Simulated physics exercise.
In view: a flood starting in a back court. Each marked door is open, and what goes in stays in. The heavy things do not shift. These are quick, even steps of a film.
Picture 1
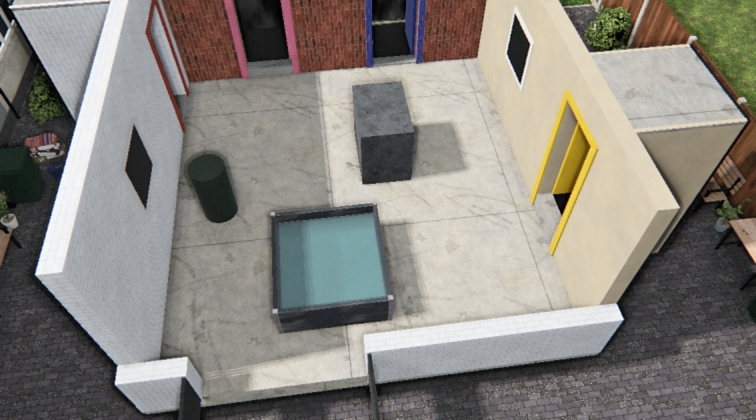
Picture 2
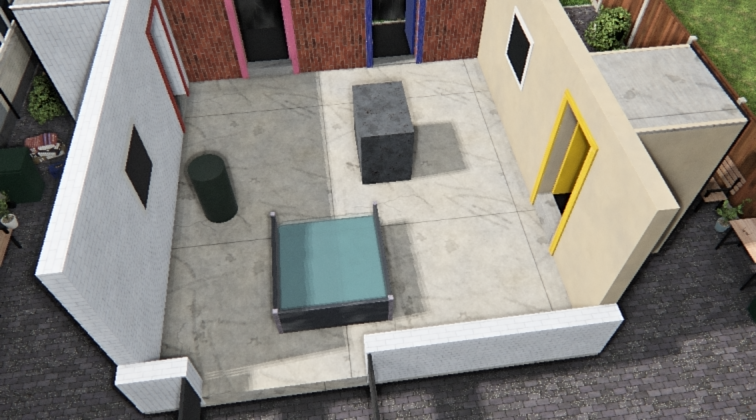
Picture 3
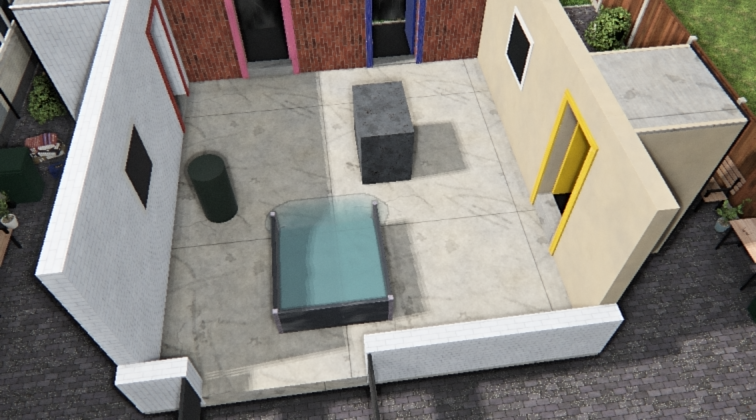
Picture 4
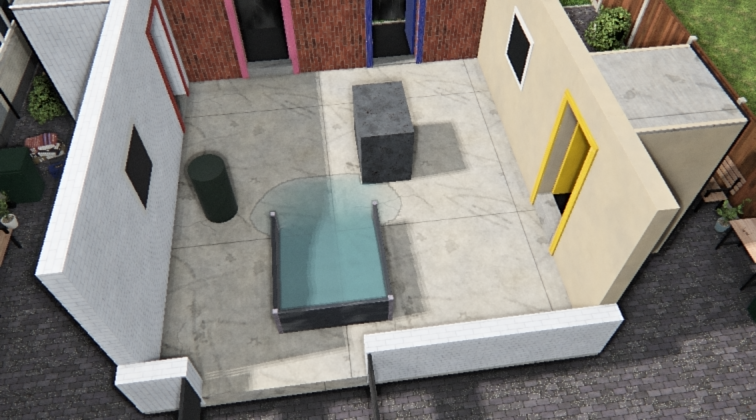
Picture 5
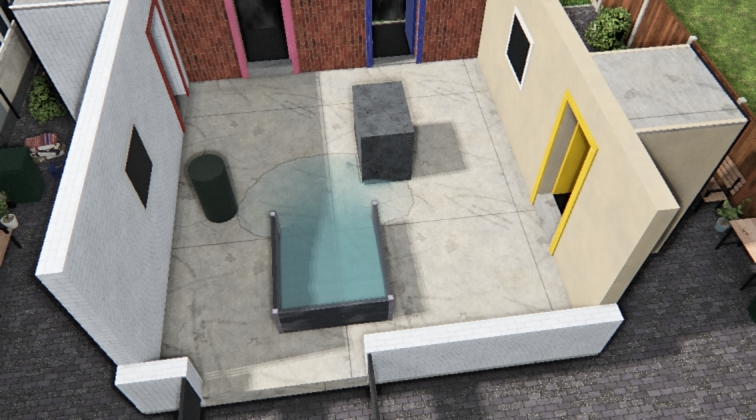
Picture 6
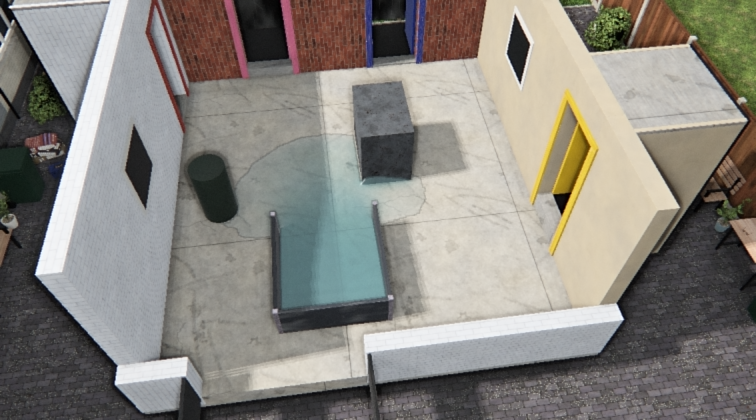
The video shows a walled courtyard with a dark green cylinder, a dark grey block and a tank of still water, whose far side opens so that water pours out and spreads across the pale floor, reaching around the block's base.
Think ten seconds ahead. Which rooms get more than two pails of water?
The yellow door holds within the limit; the pink door holds within the limit; the red door floods; the blue door holds within the limit.
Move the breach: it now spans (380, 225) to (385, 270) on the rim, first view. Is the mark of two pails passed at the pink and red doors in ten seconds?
The pink one lets less in, the red one stays under.
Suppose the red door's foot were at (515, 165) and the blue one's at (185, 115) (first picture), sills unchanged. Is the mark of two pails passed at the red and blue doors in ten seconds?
Red keeps below it, blue is over.
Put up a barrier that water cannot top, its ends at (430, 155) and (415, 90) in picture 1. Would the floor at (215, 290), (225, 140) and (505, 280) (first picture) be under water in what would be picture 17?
As listed: Free of water, wet, free of water.
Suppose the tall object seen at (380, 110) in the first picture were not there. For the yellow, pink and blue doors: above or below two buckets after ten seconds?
One by one: Yellow lets less in, pink is under, blue floods.
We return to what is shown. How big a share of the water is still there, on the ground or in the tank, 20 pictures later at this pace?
Near 100 in a hundred.
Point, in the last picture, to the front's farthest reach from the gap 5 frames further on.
At about (343, 73).
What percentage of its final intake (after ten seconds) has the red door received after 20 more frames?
Roughly 15 per cent.
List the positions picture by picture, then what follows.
The first frame shows still water in the tank at (329, 257).
In the second frame, water pours out on the tank's far side and has run to a hidden place.
In the third frame, the front is at (381, 208), out from the gap on the tank's far side.
In the fourth frame, water pours out on the tank's far side and has run to (381, 185).
In the fifth frame, water pours out on the tank's far side and has run to (352, 157).
In the sixth frame, water pours out on the tank's far side and has run to (329, 138).
A moment on, water covers 30 % of the floor; the yellow door not reached, the pink door not reached, the red door not reached, the blue door not reached.
Next, water covers 45 % of the floor; the yellow door not reached, the pink door wet at the sill, nothing in, the red door not reached, the blue door wet at the sill, nothing in.
Then, water covers 50 % of the floor; the yellow door wet at the sill, nothing in, the pink door wet at the sill, nothing in, the red door under two buckets in, the blue door under two buckets in.
Later, water covers 65 % of the floor; the yellow door wet at the sill, nothing in, the pink door wet at the sill, nothing in, the red door over two buckets in, the blue door under two buckets in.
In the end, water covers 90 % of the floor; the yellow door wet at the sill, nothing in, the pink door wet at the sill, nothing in, the red door over two buckets in, the blue door under two buckets in.
